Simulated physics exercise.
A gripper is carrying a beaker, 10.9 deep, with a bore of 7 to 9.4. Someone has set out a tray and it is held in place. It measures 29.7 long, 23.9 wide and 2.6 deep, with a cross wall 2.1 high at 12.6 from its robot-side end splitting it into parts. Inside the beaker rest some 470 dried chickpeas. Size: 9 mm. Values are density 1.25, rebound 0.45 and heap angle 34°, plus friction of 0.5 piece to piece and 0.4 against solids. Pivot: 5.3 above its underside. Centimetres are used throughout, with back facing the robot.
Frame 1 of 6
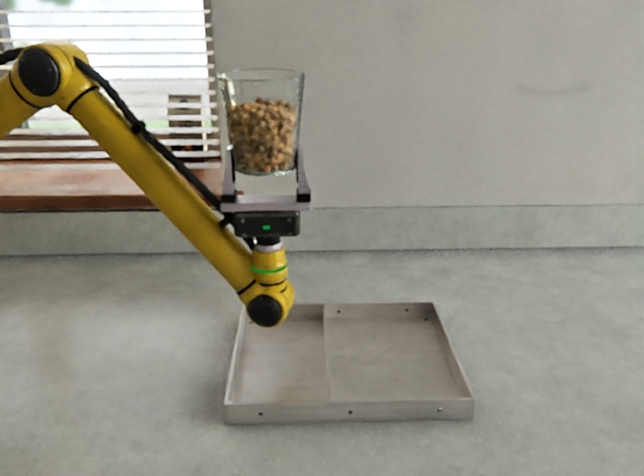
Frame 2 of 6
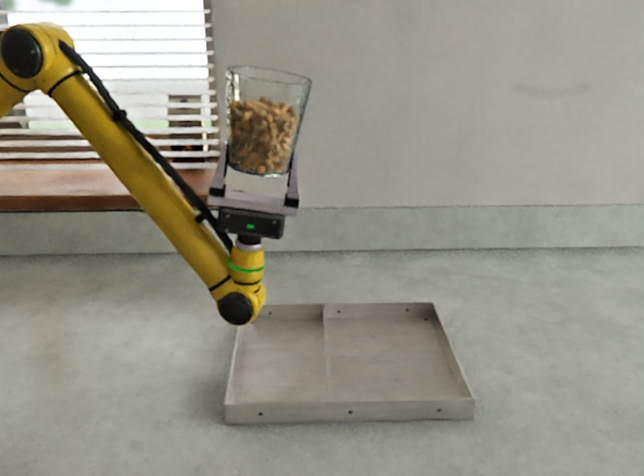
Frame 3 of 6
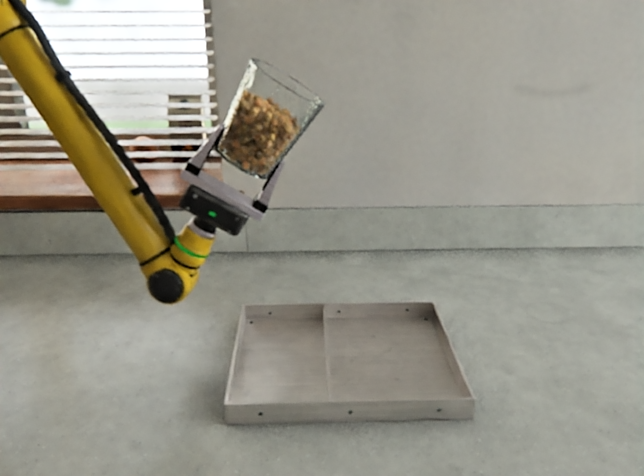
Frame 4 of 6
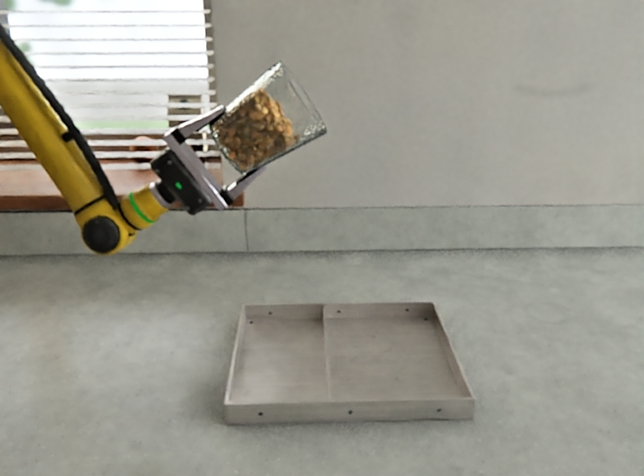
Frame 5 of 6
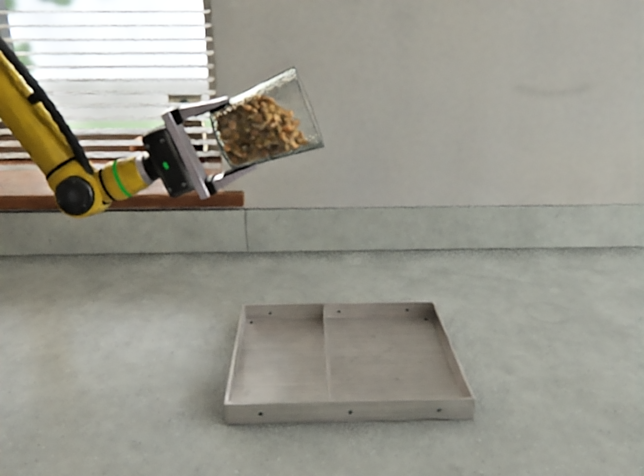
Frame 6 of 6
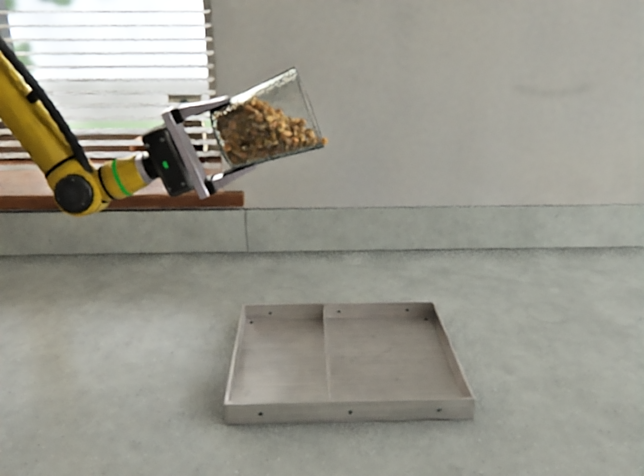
Yellow robot arm tilting a glass beaker of dried chickpeas to the right above a divided tray, the chickpeas shifting toward the rim.
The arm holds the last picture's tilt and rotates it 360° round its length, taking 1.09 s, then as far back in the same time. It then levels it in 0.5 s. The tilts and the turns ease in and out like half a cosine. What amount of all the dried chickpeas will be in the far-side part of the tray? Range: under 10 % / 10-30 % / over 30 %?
10 to 30 %.
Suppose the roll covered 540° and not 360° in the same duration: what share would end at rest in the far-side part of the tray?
It would be near 20 per cent.
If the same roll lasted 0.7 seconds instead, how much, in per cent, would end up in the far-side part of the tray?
Then roughly 10 per cent.
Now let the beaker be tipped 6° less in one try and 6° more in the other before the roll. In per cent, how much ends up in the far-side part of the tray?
I'd expect some 5 per cent, then some 40 per cent.
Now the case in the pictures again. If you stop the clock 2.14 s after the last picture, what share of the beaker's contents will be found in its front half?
About 65 percent, I'd say.
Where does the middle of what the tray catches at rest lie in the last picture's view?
Centre: Close to (383, 357).
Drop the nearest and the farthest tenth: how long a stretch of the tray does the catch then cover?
About 14 centimetres.
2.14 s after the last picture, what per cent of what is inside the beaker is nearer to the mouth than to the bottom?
About 35 percent is in the half nearer the mouth.
Then, 1.07 s on, tipped 70°, highest piece 36 above the table; 436 in the beaker, 23 in the far-side part, 2 in the robot-side part, 12 in flight or on a rim.
Then, 2.14 s on, tipped 70°, highest piece 36 above the table; 390 in the beaker, 68 in the far-side part, 2 in the robot-side part, 1 on the table or floor, 12 in flight or on a rim.
Then, 2.88 s on, upright, highest piece 38 above the table; 382 in the beaker, 86 in the far-side part, 3 in the robot-side part, 2 on the table or floor.
Then, 3.58 s on, upright, highest piece 38 above the table; 382 in the beaker, 86 in the far-side part, 3 in the robot-side part, 2 on the table or floor.
In the end, 382 in the beaker, 86 in the far-side part, 3 in the robot-side part, 2 on the table or floor. That is 18 % in the far-side part of the tray.
